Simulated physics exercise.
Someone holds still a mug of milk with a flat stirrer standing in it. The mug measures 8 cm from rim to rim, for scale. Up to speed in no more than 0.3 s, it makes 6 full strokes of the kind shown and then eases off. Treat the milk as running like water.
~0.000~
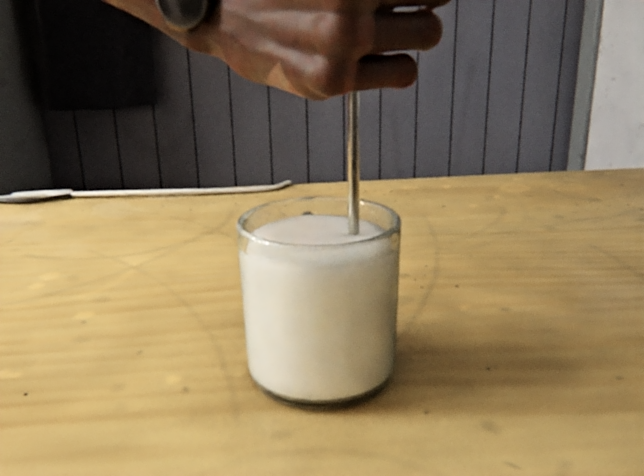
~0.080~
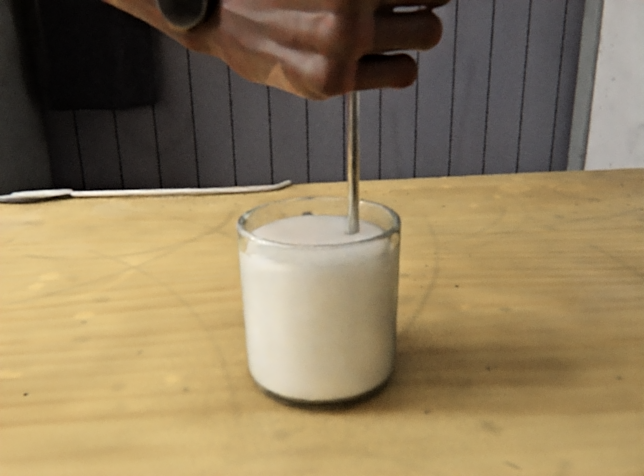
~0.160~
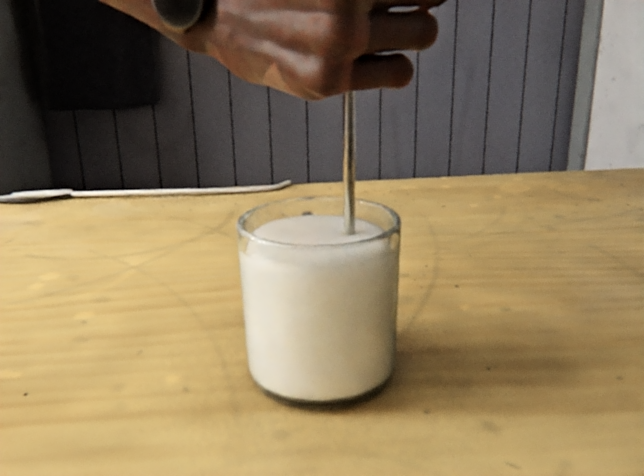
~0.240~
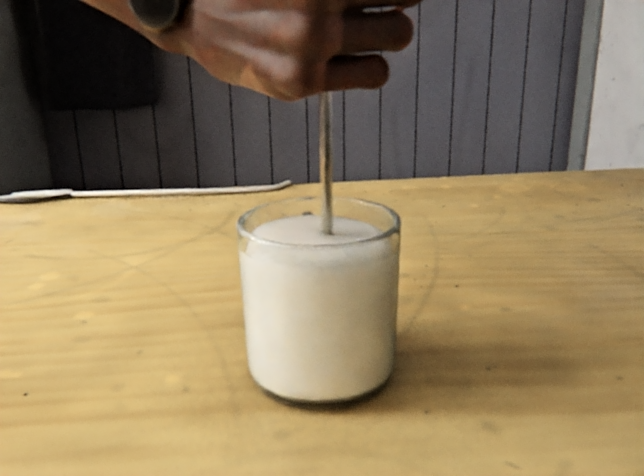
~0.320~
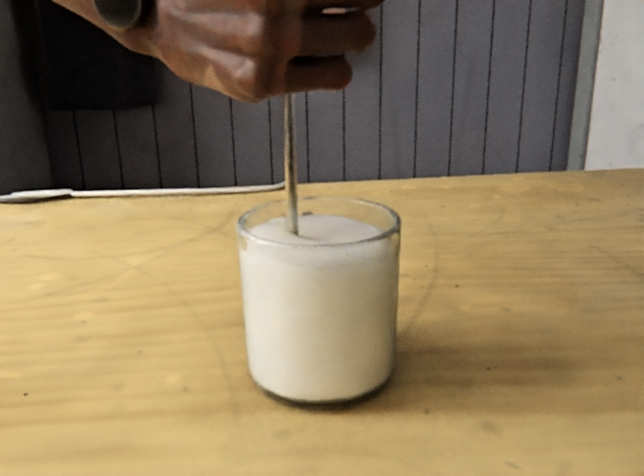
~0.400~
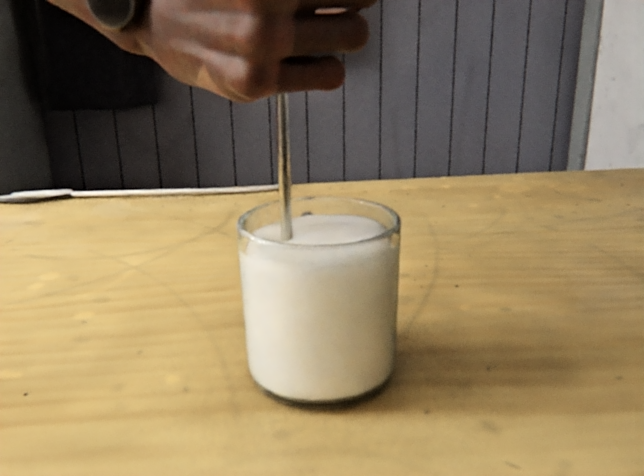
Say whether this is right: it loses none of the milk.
Right.
After 1.06 s 0 ml is over the rim.
After 1.72 s 0 ml is over the rim.
After 2.37 s 0 ml is over the rim.
After 3.03 s 0 ml is over the rim.
In the end 0 ml is over the rim.
